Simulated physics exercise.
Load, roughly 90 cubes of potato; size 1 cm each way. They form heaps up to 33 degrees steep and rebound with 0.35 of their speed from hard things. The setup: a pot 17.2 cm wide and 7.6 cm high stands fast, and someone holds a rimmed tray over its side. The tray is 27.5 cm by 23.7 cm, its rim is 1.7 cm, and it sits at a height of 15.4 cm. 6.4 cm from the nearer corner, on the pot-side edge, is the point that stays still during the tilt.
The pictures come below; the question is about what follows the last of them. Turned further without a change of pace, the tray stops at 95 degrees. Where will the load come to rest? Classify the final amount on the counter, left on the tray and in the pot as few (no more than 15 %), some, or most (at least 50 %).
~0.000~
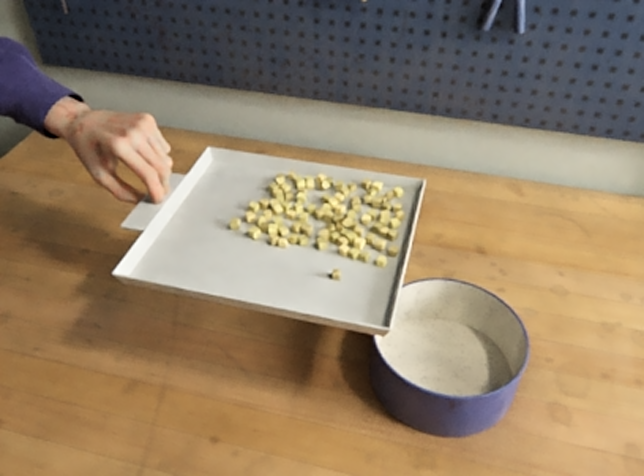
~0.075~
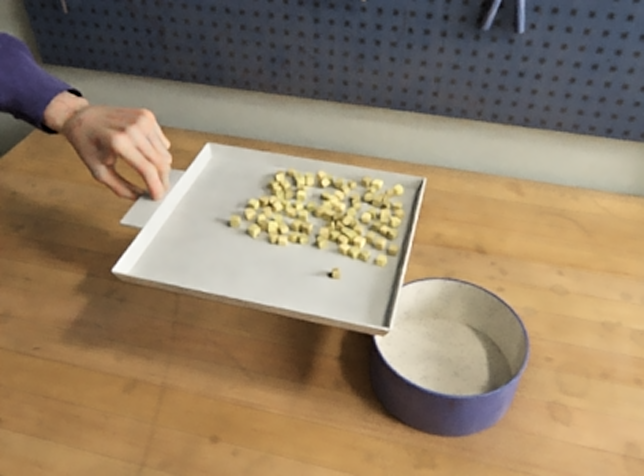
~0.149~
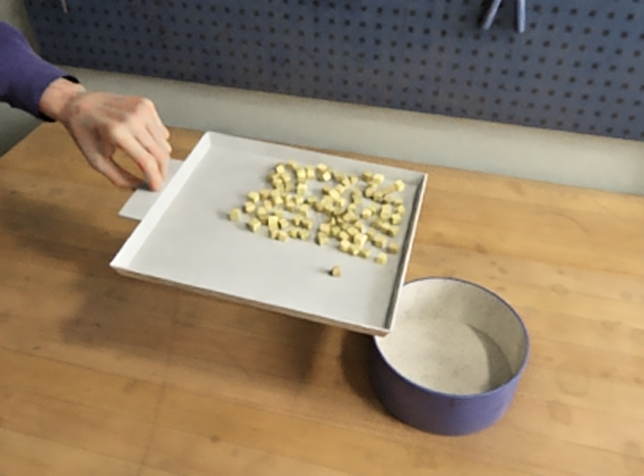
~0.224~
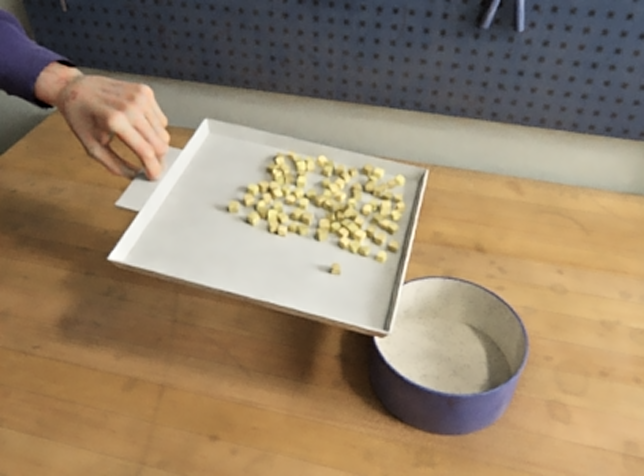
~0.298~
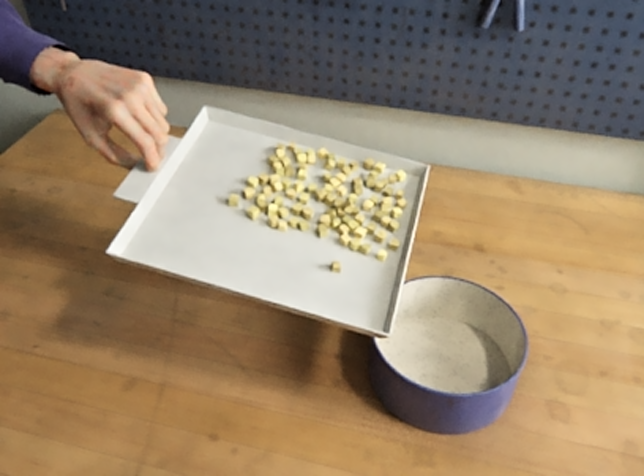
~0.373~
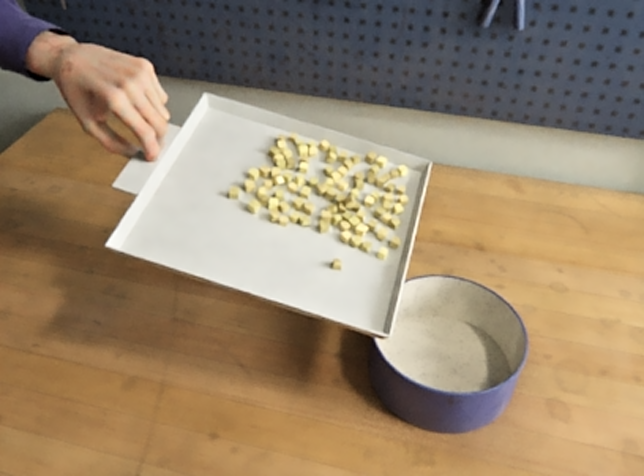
Counter: Most. Left on the tray: Few. Pot: Some.
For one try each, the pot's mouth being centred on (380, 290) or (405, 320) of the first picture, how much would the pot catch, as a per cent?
About 0 and 30 per cent.
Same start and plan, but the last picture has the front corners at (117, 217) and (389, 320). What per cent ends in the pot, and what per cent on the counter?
Final per cent - pot 55, counter 45.
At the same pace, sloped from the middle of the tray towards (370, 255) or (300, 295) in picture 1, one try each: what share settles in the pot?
Approximately 75 percent, then 5 percent.
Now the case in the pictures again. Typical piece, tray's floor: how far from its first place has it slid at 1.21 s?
About 14 cm.
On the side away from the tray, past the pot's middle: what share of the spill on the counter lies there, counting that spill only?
Roughly 40 per cent.
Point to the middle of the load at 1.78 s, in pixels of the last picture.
Look near (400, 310) in the last picture.
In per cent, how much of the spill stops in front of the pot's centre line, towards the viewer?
100 %.
After 1.21 s, tilt 51 degrees; the tray holds 80 %, the pot 0 %.
After 1.78 s, tilt 77 degrees; the tray holds 70 %, the pot 10 %.
Then, at 2.39 s, tilt 95 degrees; the tray holds 5 %, the pot 40 %.
In the end, at 3.7 s, counter 65 %, tray 0 %, pot 35 %.
